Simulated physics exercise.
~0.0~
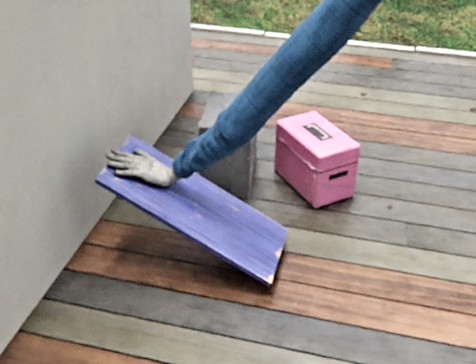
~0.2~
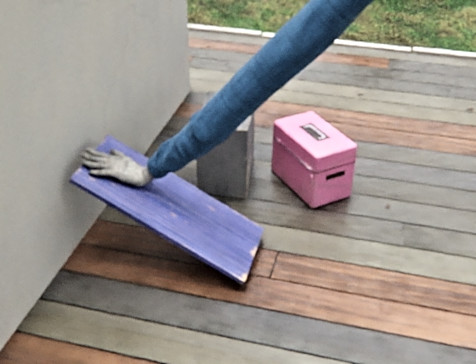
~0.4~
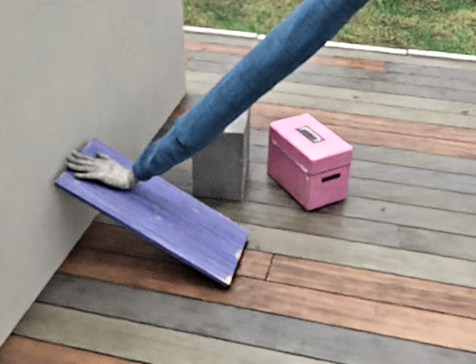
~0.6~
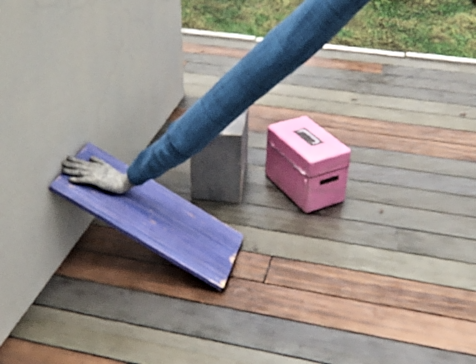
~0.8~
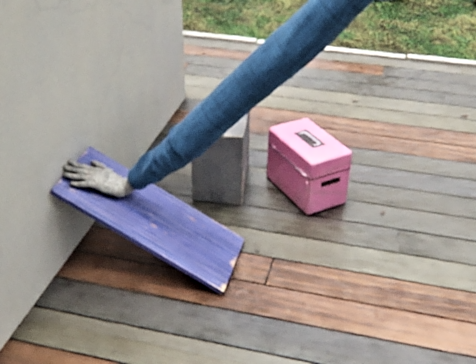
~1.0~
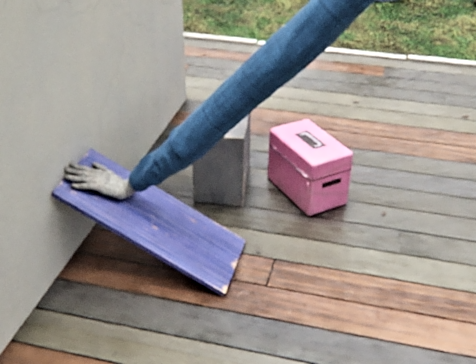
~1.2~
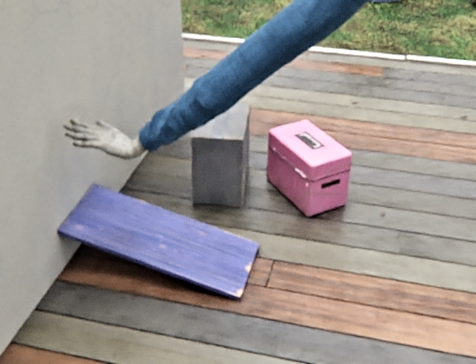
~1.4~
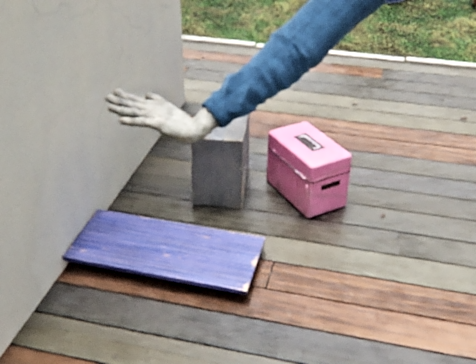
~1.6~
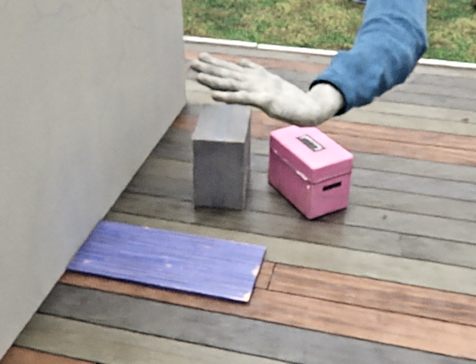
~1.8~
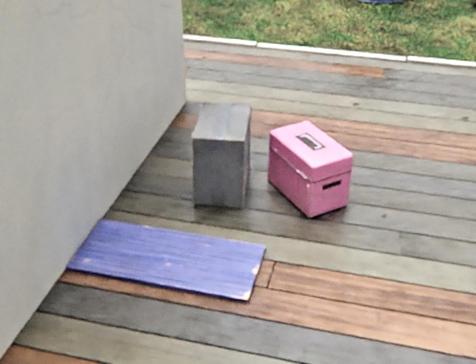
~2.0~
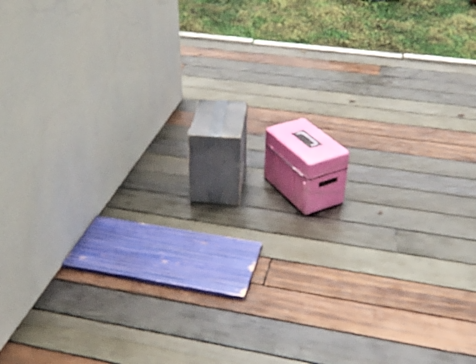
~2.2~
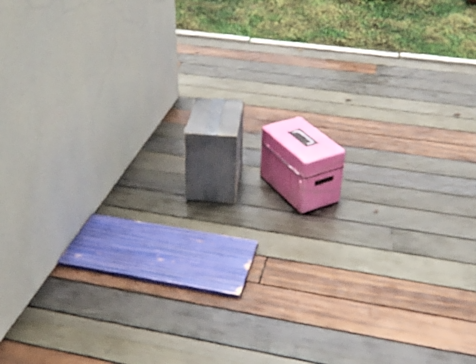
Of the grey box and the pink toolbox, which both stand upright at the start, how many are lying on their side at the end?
None of them are. The grey box and the pink toolbox both still stand upright on the deck.
